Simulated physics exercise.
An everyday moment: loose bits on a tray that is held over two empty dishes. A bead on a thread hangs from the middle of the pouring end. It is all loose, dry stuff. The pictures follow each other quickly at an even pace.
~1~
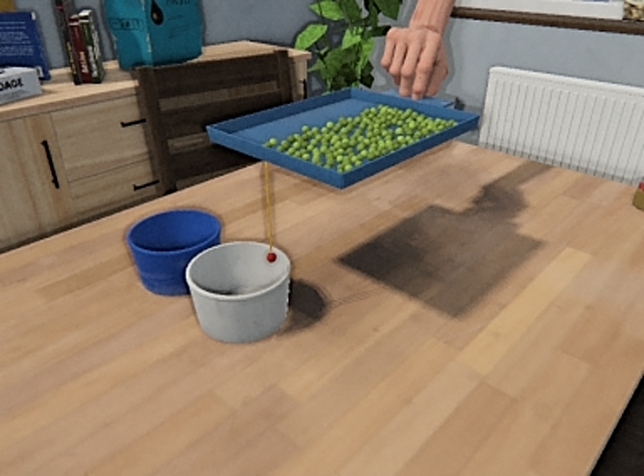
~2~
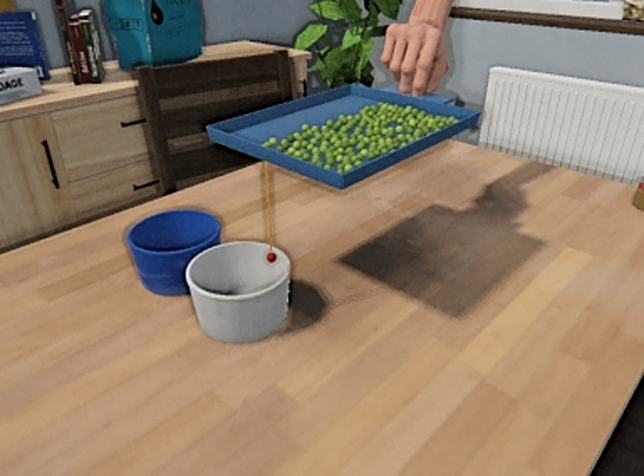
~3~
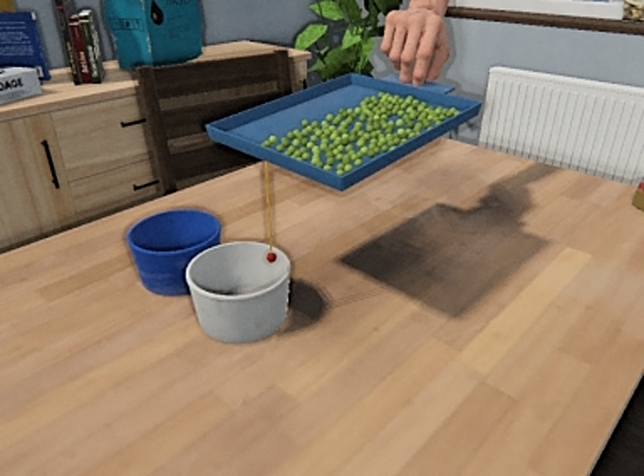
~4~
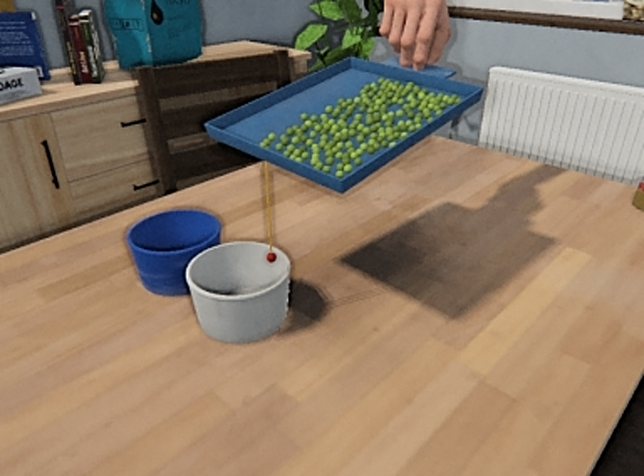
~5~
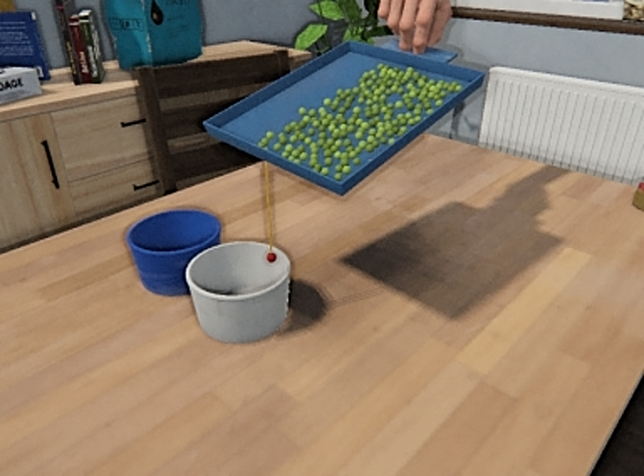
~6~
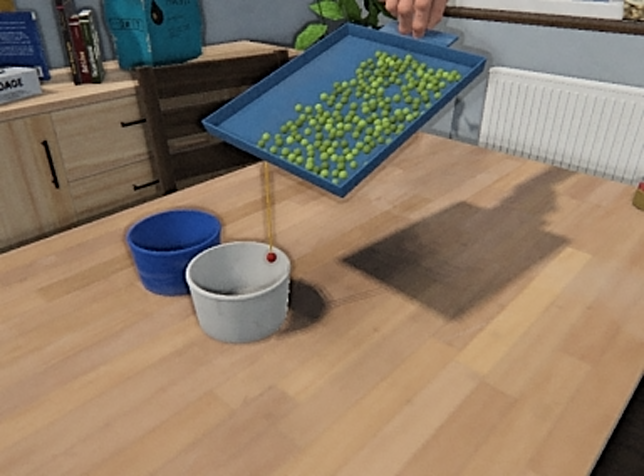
At the start, a hand holds a blue tray of green peas level above a wooden table, near a blue dish and a pale grey one. The hand then raises the far end, gradually slanting the tray toward its near right corner, and the peas shift and spread down its surface.
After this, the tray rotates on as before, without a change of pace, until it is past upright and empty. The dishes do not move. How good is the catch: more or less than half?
Caught overall: Less than half.
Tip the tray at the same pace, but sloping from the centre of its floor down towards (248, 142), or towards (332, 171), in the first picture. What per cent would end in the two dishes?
The first gives 60 %, the second 0 %.
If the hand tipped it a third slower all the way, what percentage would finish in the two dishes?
Some 0 per cent.
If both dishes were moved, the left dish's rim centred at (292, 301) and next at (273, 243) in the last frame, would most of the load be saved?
At the first place most of it, at the second under half.
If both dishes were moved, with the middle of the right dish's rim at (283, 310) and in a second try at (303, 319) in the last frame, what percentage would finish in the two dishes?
About 80 and 90 per cent.
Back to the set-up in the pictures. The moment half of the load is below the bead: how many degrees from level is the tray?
Near 100 degrees.
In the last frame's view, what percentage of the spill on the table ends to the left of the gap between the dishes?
Close to 10 per cent.
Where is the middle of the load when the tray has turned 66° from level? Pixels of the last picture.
Near (323, 156).
Shortly afterwards, tray tipped steeply; the bulk on the tray; only a few outside both; a little in the air.
Next, tray tipped past a quarter turn; a little on the tray; only a few in the right dish; near two thirds outside both; near a quarter in the air.
Some moments later, tray tipped past a quarter turn; a little in the right dish; all but a few outside both.
In the end, tray tipped past a quarter turn; a little in the right dish; none at all in the left dish; all but a few outside both.
